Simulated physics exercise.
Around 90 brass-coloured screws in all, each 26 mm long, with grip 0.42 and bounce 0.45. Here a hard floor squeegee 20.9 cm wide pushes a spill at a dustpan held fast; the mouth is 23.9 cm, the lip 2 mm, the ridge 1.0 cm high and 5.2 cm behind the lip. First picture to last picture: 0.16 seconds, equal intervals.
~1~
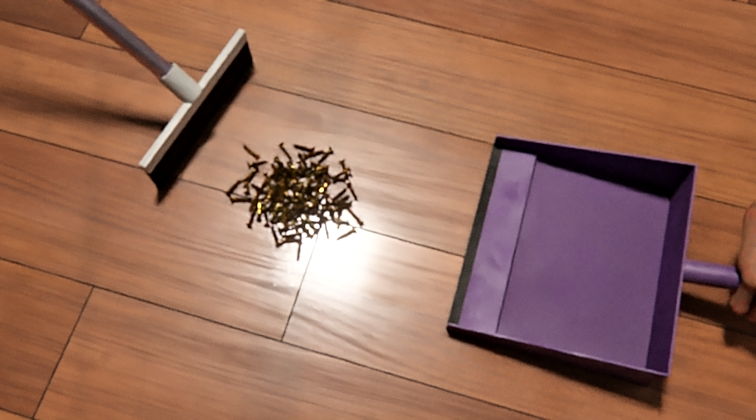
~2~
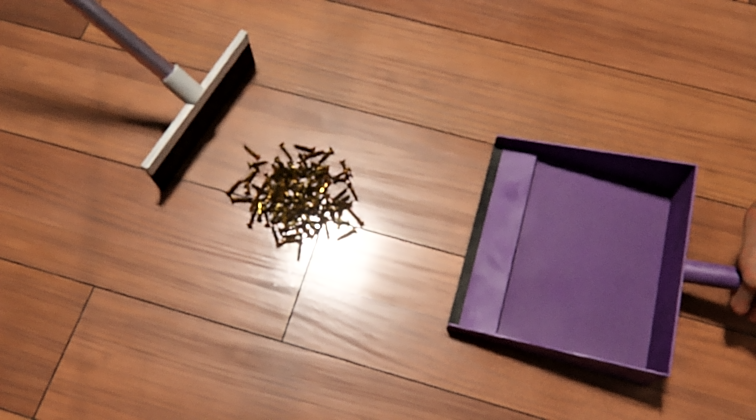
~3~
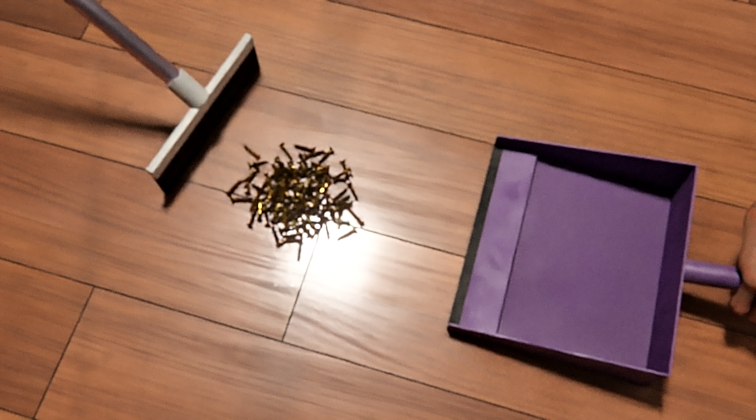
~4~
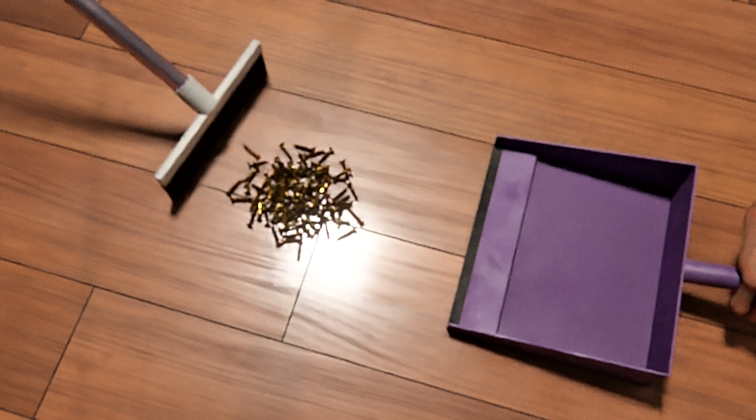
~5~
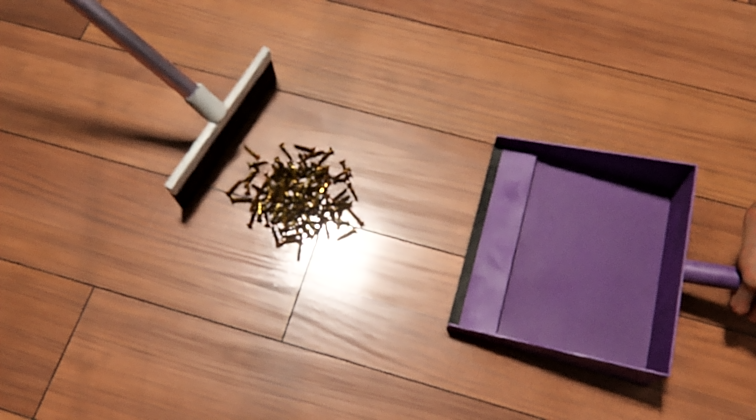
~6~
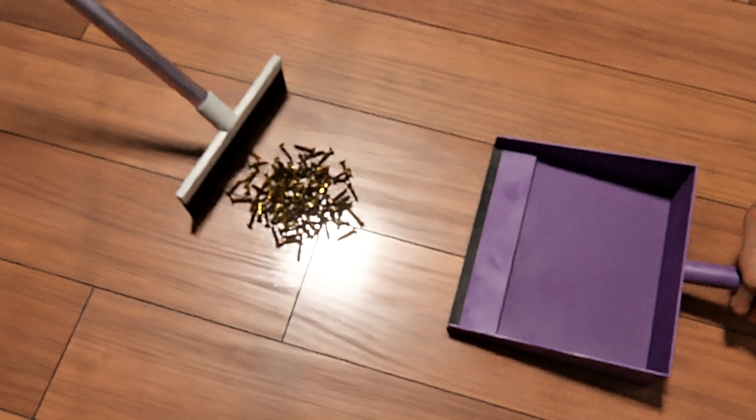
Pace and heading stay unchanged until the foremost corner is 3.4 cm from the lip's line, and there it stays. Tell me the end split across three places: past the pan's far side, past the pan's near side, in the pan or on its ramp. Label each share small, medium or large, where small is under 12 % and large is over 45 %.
Far side: Small. Near side: Medium. Pan: Small.
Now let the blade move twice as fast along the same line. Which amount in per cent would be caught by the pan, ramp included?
About 35 per cent.
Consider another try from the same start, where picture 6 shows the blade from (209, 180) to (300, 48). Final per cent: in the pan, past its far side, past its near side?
Pan 5; far 0; near 5.
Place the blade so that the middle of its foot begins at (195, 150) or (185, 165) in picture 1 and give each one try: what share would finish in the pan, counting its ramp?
Some 10 and 5 per cent.
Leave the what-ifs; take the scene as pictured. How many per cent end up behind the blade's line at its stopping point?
About 0 per cent.
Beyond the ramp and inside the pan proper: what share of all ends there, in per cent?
Something like 0 per cent of the whole.
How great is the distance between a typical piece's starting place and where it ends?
I'd put it near 20 cm.
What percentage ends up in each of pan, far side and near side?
Far side 0, near side 25, pan 0.
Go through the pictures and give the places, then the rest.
Blade from (147, 168) to (242, 38), moved 0.0 cm, 0 of the pieces shifted so far; middle of the pieces at (298, 189); pan at (581, 261), in the first frame.
Blade from (149, 169) to (244, 39), moved 0.3 cm, 0 of the pieces shifted so far; middle of the pieces at (299, 189), in the second frame.
Blade from (154, 173) to (249, 43), moved 1.1 cm, 0 of the pieces shifted so far; middle of the pieces at (299, 190), in the third frame.
Blade from (162, 180) to (257, 49), moved 2.4 cm, 0 of the pieces shifted so far; middle of the pieces at (299, 190), in the fourth frame.
Blade from (173, 189) to (267, 56), moved 4.1 cm, 0 of the pieces shifted so far; middle of the pieces at (299, 190), in the fifth frame.
Blade from (183, 198) to (277, 64), moved 5.8 cm, 0 of the pieces shifted so far; middle of the pieces at (299, 190); pan at (581, 262), in the sixth frame.
Then, 0.24 s after the last picture, middle of the blade 18 cm from the lip; 0 % over the lip, far side 0 %, near side 0 %.
Then, 0.41 s after the last picture, middle of the blade 10 cm from the lip; 0 % over the lip, far side 0 %, near side 10 %.
Then, 0.69 s after the last picture, middle of the blade 6 cm from the lip; 5 % over the lip, far side 0 %, near side 25 %.
In the end, far side 0 %, near side 25 %, pan 0 %, in front of the lip or behind the blade 75 %.
